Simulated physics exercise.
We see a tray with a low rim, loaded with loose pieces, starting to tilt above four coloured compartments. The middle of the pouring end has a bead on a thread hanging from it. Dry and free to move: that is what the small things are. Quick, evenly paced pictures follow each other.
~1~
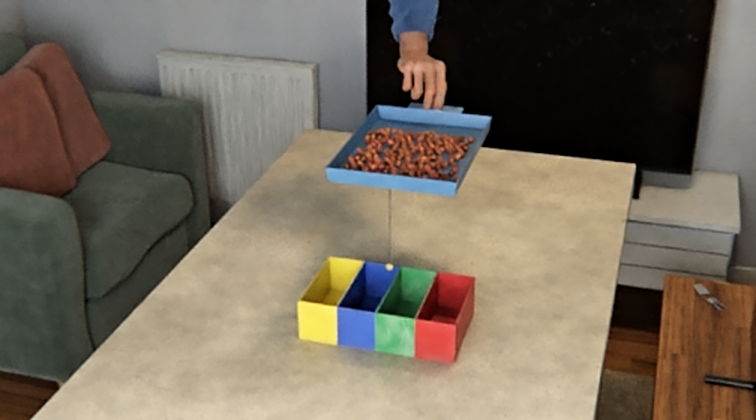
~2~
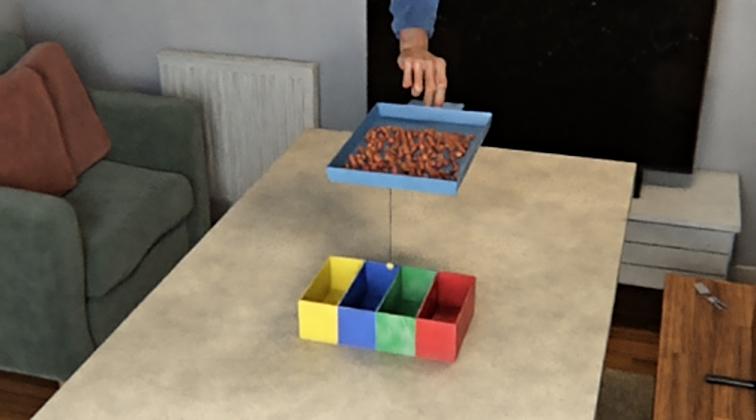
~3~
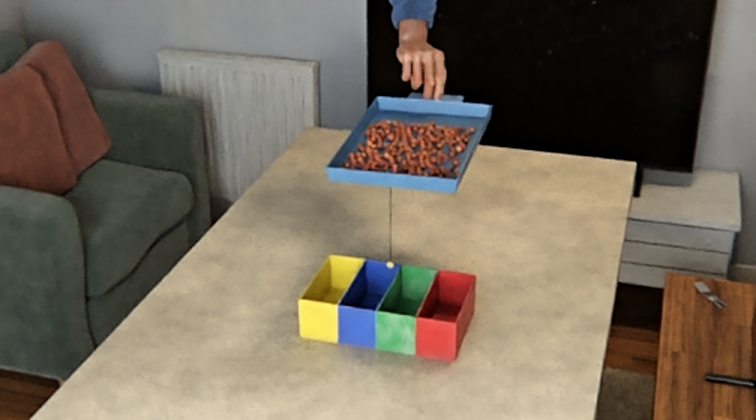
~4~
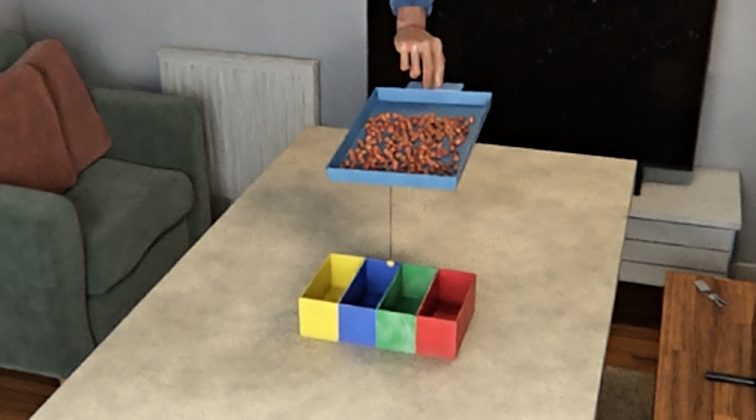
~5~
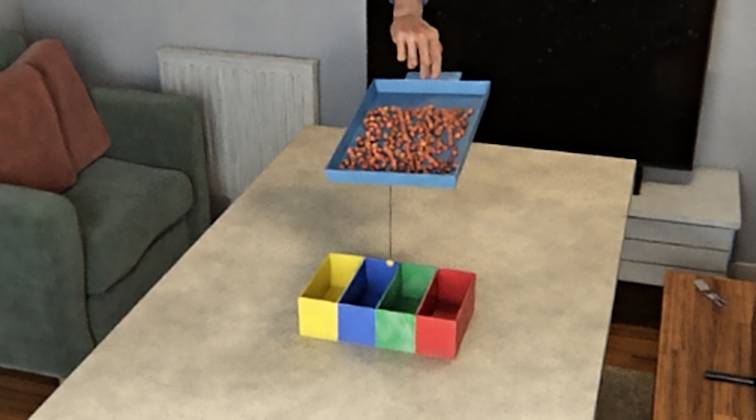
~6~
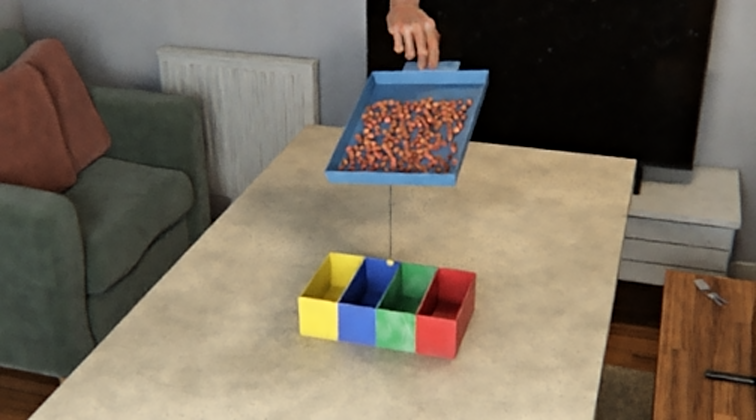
At first, a hand holds a shallow blue tray of small reddish-brown pieces above yellow, blue, green and red compartments, with a bead hanging on a thread beneath it. The hand then gradually raises the back of the tray, tilting it more steeply toward its left front corner, while the compartments stay still.
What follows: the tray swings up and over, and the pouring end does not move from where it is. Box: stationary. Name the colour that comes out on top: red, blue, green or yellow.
Yellow comes out on top.
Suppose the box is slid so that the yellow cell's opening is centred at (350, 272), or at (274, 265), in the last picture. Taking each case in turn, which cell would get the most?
First the yellow cell, then green.
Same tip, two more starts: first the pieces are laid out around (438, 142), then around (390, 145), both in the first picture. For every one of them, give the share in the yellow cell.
Estimate: 60 % first, 60 % second.
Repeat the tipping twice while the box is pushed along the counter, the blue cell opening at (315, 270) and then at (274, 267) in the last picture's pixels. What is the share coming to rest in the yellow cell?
You'd end up with around 0 per cent and then around 0 per cent.
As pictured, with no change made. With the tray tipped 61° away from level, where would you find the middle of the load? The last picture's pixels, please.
I'd put the middle close to (374, 146).
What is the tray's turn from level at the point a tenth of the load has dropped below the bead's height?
Approx. reading: About 110°.
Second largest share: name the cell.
The blue one.
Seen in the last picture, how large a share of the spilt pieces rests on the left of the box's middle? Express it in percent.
Roughly 100 in a hundred.
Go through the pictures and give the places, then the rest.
In the first frame, corners of the pouring end (328, 167) and (455, 182), level; middle of the load (410, 157), clay pellets; bead on its thread (390, 267); yellow cell (318, 319); blue cell (356, 325); green cell (395, 331); red cell (435, 338).
In the second frame, corners of the pouring end (329, 166) and (455, 181), level; middle of the load (410, 155).
In the third frame, corners of the pouring end (328, 167) and (455, 179), tipped barely, lowest at the left corner; middle of the load (410, 151).
In the fourth frame, corners of the pouring end (328, 167) and (455, 176), tipped a little, lowest at the left corner; middle of the load (410, 146).
In the fifth frame, corners of the pouring end (327, 169) and (453, 175), tipped a little, lowest at the left corner; middle of the load (409, 141).
In the sixth frame, corners of the pouring end (327, 170) and (453, 173), tipped clearly, lowest at the left corner; middle of the load (408, 137); yellow cell (319, 315); blue cell (357, 321); green cell (396, 327); red cell (436, 333).
Just after the last frame, tray tipped steeply; almost all on the tray; just a few falling or outside the box.
A moment on, tray tipped right over; almost all on the tray; just a few falling or outside the box.
Further on, tray tipped past a quarter turn; roughly half in the yellow cell; roughly a quarter in the blue cell; just a few in the green cell; roughly a quarter falling or outside the box.
When it is over, tray tipped past a quarter turn; roughly half in the yellow cell; roughly a quarter in the blue cell; just a few in the green cell; not one in the red cell; roughly a quarter outside the box.
